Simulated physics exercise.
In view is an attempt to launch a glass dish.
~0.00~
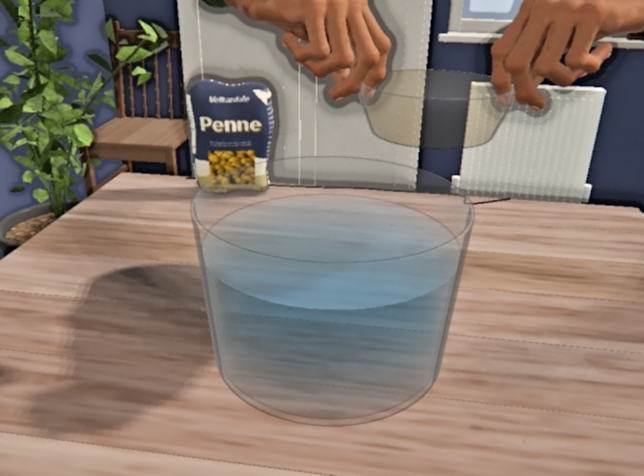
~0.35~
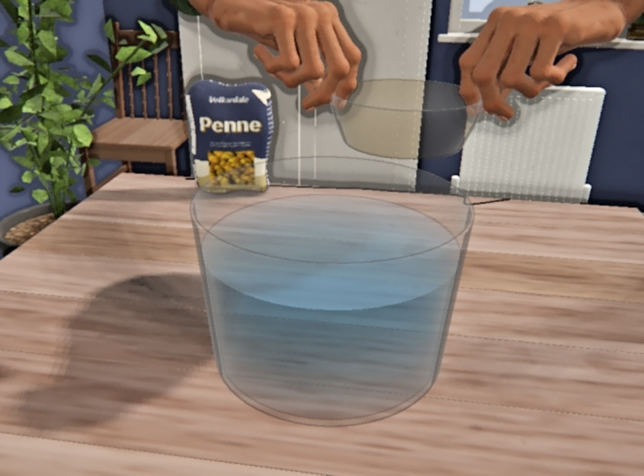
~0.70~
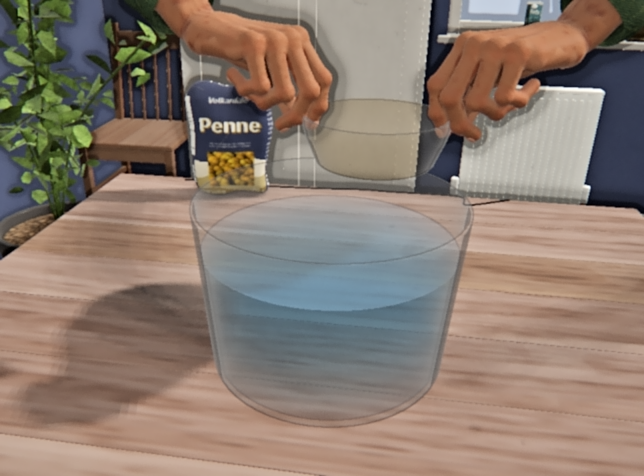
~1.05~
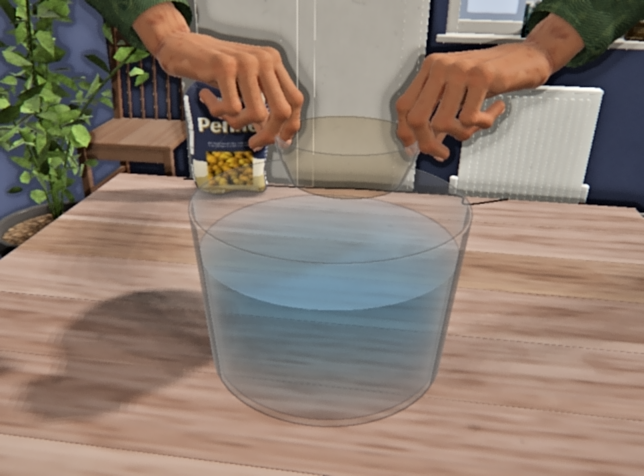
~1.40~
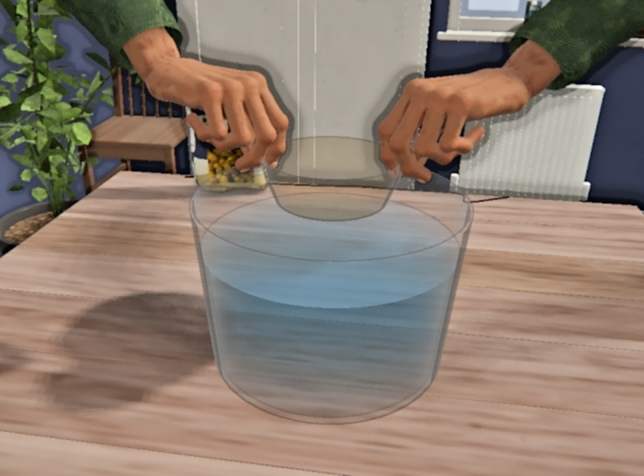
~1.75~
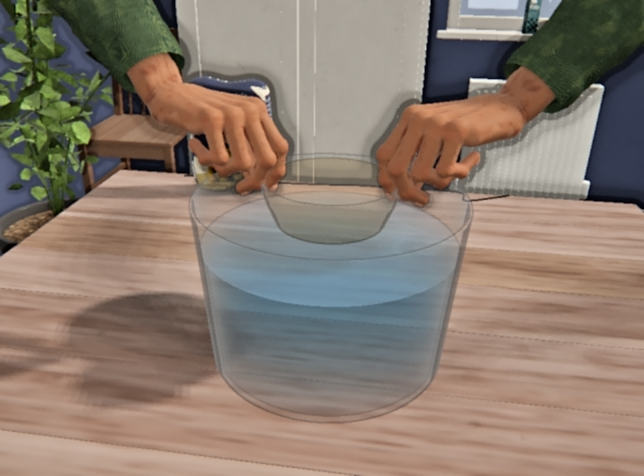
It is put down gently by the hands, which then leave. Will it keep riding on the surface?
Yes, it stays up.
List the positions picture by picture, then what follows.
The first frame shows dish (434, 104) empty; above the basin.
The second frame shows dish (404, 114) empty; coming down.
The third frame shows dish (375, 135) empty; lower.
The fourth frame shows dish (347, 153) empty; lower still.
The fifth frame shows dish (332, 175) empty; close to the surface.
The sixth frame shows dish (331, 197) empty; just over the surface.
After 2.2 s, the dish dips into the water.
After 2.8 s, it bobs and steadies.
After 5.0 s, the dish floats with about half of its side showing.
